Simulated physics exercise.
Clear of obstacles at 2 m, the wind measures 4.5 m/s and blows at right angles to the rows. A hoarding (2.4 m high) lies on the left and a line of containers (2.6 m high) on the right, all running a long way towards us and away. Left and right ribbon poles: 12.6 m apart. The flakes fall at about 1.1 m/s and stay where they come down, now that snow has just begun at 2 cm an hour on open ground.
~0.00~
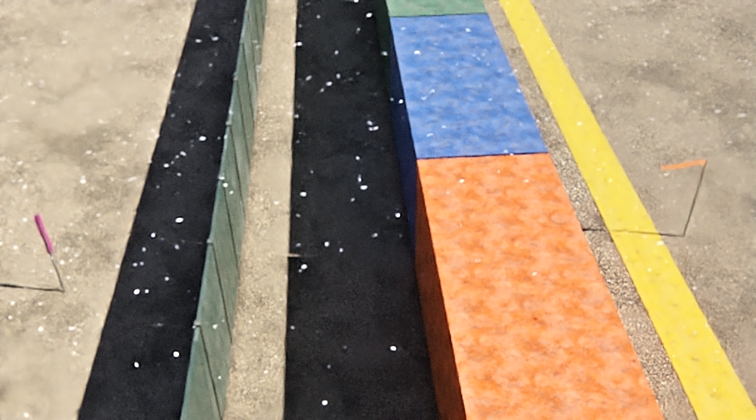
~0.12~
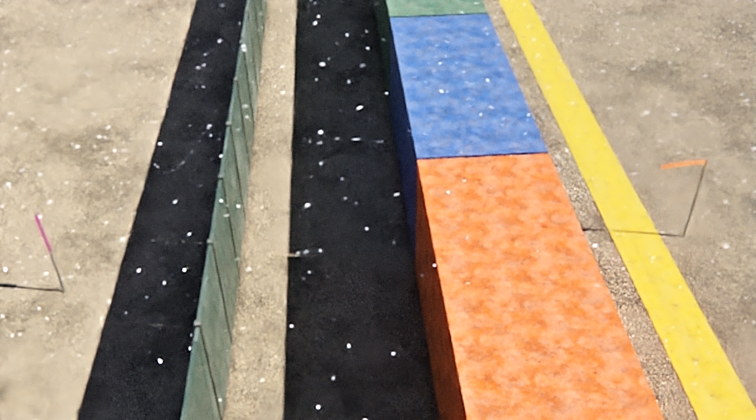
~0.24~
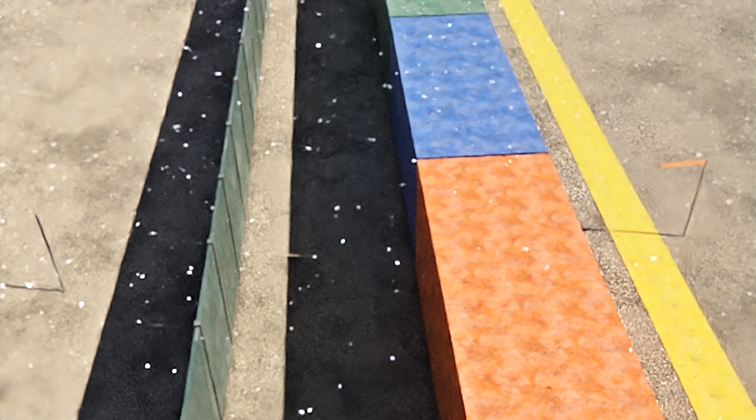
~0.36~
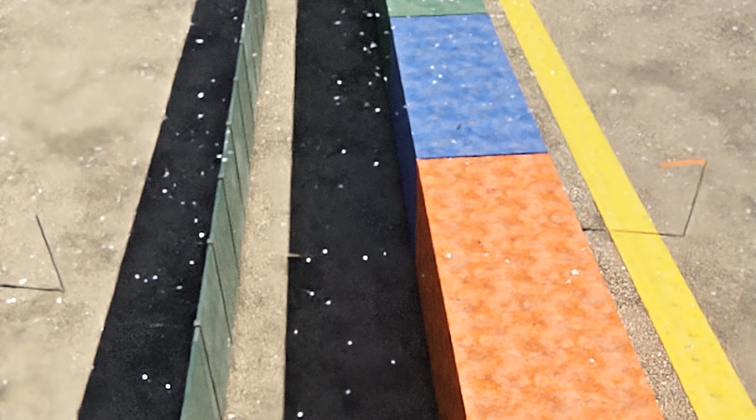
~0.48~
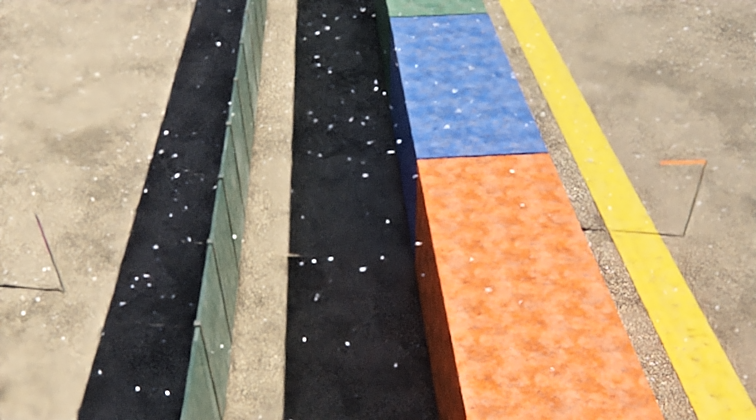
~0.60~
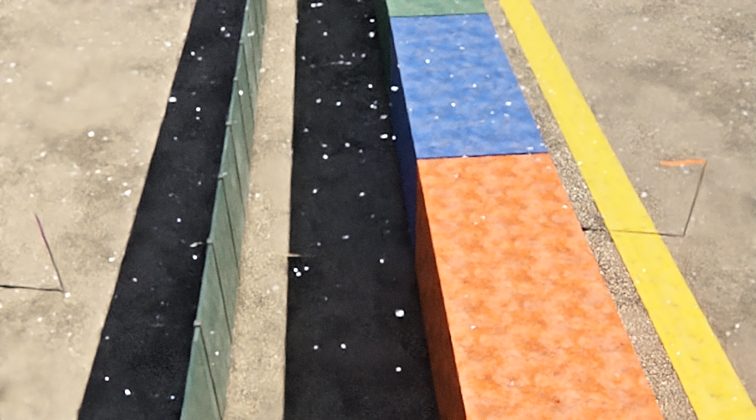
Long row of orange, blue and green containers beside a dark strip and low green wall, white snow flecks drifting past.
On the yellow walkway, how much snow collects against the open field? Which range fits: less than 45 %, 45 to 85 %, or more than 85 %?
That spot gets above 85 % of the open amount.
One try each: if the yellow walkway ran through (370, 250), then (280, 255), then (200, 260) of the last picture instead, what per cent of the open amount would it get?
In order: Close to 50 %, close to 70 %, close to 90 %.
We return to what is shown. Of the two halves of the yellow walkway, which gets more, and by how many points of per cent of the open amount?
I'd go with the left-hand part, ahead by near 10 points.
10 minutes on, 3 mm on the yellow walkway, 3 mm in the open.
30 minutes on, 10 mm on the yellow walkway, 10 mm in the open.
60 minutes on, 21 mm on the yellow walkway, 20 mm in the open, so the yellow walkway has 104 % of the open amount; the left half of it has 109 %, the right half 98 %.
